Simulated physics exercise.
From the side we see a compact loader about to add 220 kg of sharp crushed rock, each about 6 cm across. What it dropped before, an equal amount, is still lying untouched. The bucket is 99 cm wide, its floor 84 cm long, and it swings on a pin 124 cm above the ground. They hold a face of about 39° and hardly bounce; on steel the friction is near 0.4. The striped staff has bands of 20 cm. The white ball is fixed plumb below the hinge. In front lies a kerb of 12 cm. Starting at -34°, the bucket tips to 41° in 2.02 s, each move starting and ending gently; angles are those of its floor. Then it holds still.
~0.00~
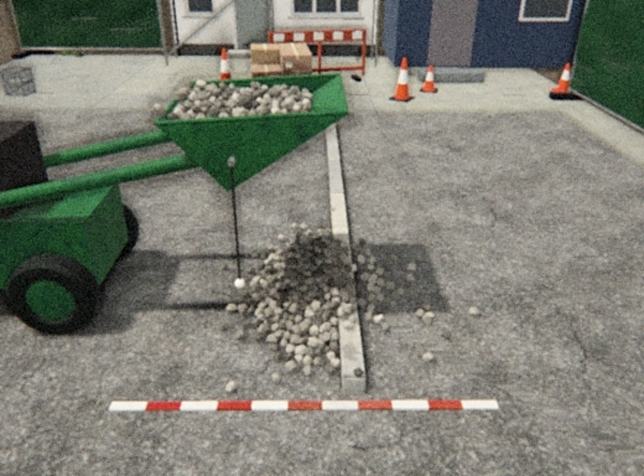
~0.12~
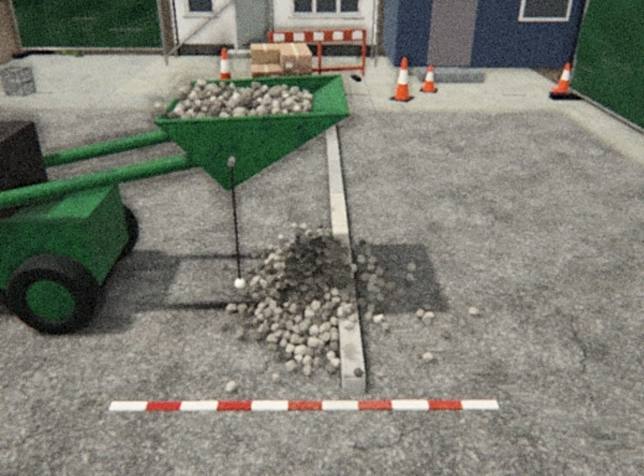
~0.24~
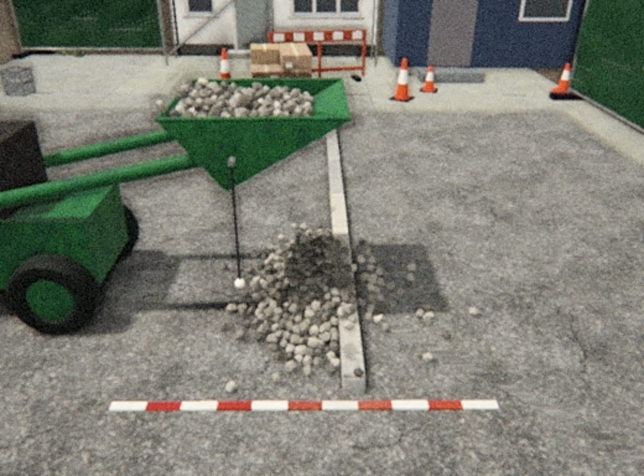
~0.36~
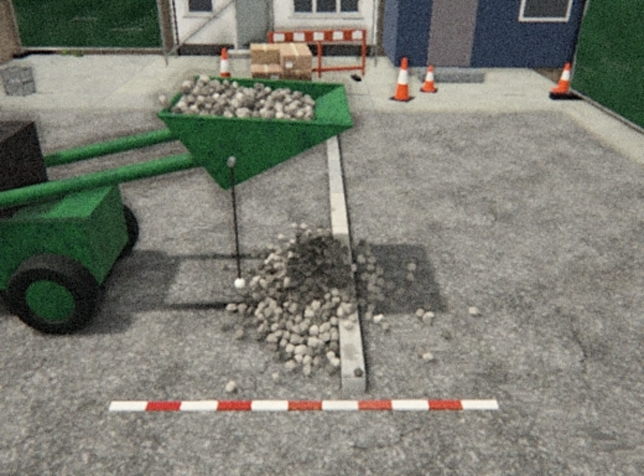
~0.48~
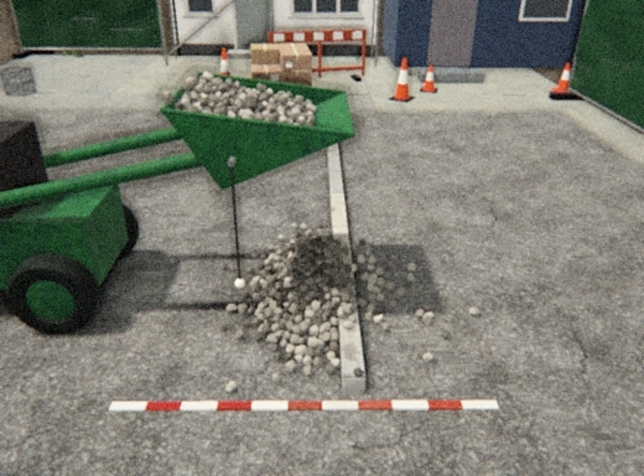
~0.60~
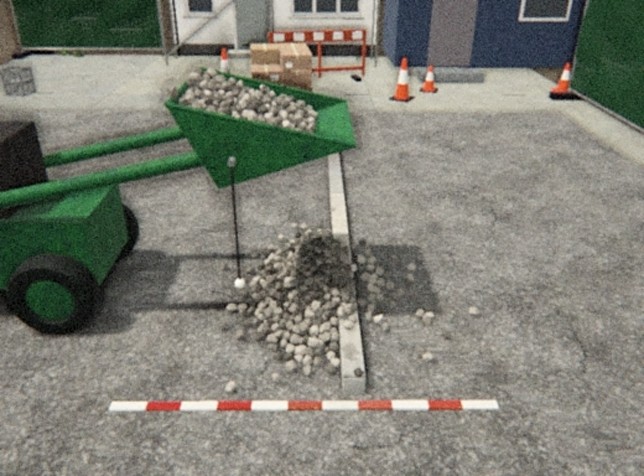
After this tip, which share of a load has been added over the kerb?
Some 88 per cent is added.
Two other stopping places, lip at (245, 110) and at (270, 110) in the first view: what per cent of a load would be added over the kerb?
About 0 and 5 per cent.
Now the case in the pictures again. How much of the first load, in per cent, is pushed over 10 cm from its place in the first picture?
About 5 per cent.
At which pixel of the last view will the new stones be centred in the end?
Near (386, 283).
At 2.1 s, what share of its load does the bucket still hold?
It holds some 30 per cent.
After 1.5 s the floor is at 30°; in per cent of one load, 100 in the bucket, 93 on this side of the kerb, 7 over the kerb; the foremost stones are at (430, 304).
After 2.1 s the floor is at 41°; in per cent of one load, 31 in the bucket, 133 on this side of the kerb, 36 over the kerb; the foremost stones are at (432, 302).
After 2.5 s the floor is at 41°; in per cent of one load, 1 in the bucket, 118 on this side of the kerb, 82 over the kerb; the foremost stones are at (463, 294).
After 4.9 s the floor is at 41°; in per cent of one load, 0 in the bucket, 104 on this side of the kerb, 96 over the kerb; the foremost stones are at (491, 286). Net gain over the kerb, 88.
